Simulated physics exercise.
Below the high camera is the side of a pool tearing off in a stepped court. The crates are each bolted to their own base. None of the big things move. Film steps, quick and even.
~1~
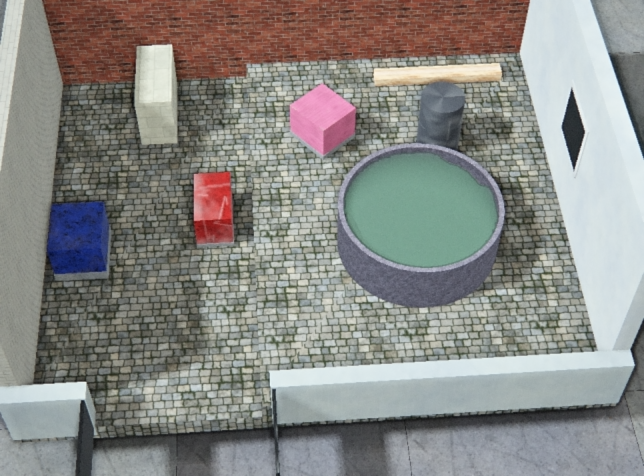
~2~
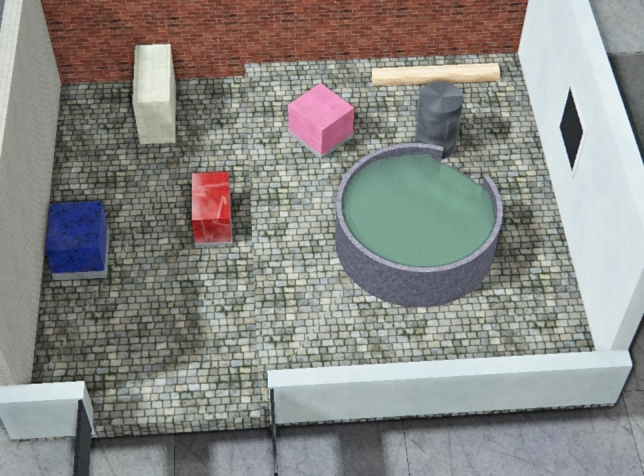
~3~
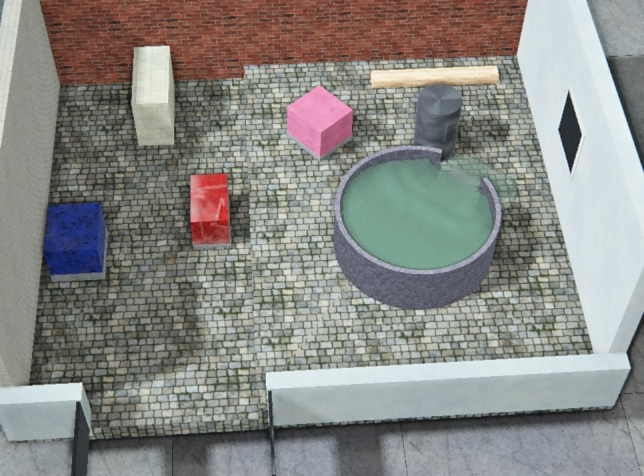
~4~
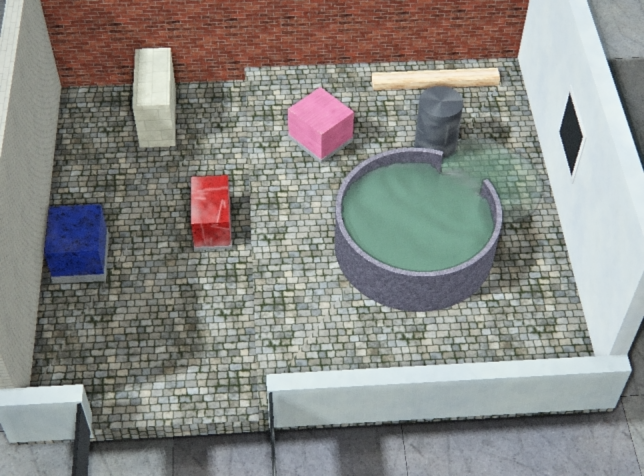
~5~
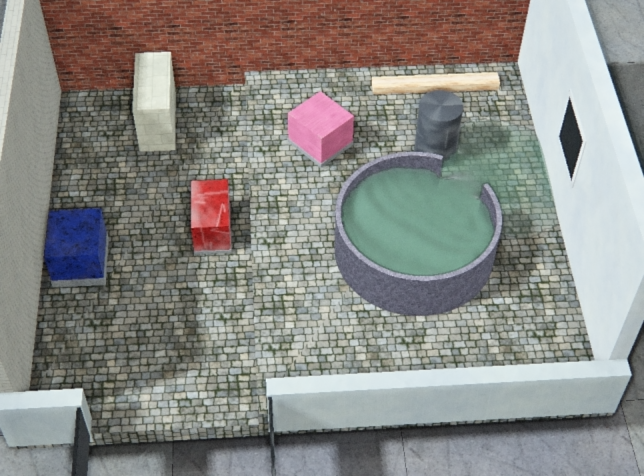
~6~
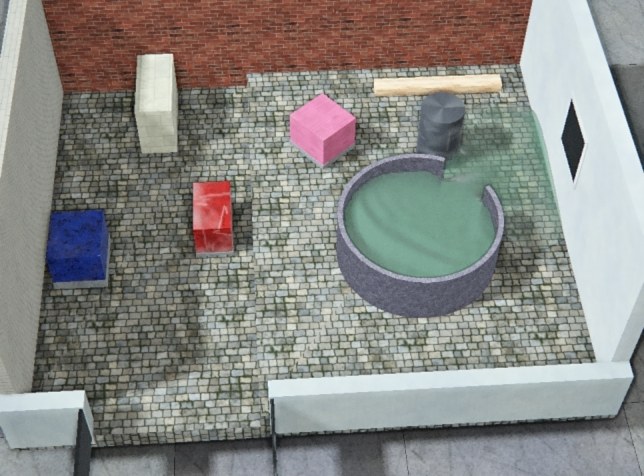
The clip opens on a round tank of still green water in a cobbled court, among blue, red, pink and cream blocks. A gap opens in the tank's far side, and water pours out through it, spreading across the stones toward the right wall and past the dark grey cylinder.
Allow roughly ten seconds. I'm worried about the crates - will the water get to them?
As I see it, the blue crate is not flooded. The red crate is flooded. The pink crate is flooded.
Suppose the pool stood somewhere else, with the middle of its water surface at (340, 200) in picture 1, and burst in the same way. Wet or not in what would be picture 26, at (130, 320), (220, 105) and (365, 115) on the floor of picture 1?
Results in order - left untouched, swamped, swamped.
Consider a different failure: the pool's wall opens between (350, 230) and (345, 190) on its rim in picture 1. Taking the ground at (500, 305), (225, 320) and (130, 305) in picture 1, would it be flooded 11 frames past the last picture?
Untouched, soaked, soaked.
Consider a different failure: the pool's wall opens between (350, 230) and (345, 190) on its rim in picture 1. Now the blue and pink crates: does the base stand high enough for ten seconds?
My reading: Blue gets drenched, pink stays untouched.
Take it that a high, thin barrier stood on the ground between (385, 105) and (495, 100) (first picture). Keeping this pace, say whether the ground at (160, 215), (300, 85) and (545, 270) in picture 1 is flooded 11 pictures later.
Outcome by spot, in order - unwatered, unwatered, watered.
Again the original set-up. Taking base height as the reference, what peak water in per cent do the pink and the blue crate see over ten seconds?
Close to 210 per cent, and close to 60 per cent, in that order.
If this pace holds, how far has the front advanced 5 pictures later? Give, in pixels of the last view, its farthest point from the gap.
Roughly at (512, 70).
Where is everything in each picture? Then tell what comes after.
The first picture shows still water in the round tank at (421, 208).
In the second picture, the front is at a hidden place, out from the gap on the round tank's far side.
In the third picture, the front is at (508, 182), out from the gap on the round tank's far side.
In the fourth picture, water pours out on the round tank's far side and has run to (533, 171).
In the fifth picture, the front is at (534, 134), out from the gap on the round tank's far side.
In the sixth picture, water pours out on the round tank's far side and has run to (529, 109).
A moment on, water covers 15 % of the floor; the blue crate not reached, the red crate not reached, the pink crate water round its plinth.
Next, water covers 25 % of the floor; the blue crate not reached, the red crate not reached, the pink crate water round its plinth.
Then, water covers 45 % of the floor; the blue crate not reached, the red crate water round its plinth, the pink crate water round its plinth.
Later, water covers 75 % of the floor; the blue crate water round its plinth, the red crate water round its plinth, the pink crate water round its plinth.
In the end, water covers 95 % of the floor; the blue crate stayed above the water, the red crate was topped, the pink crate was topped.
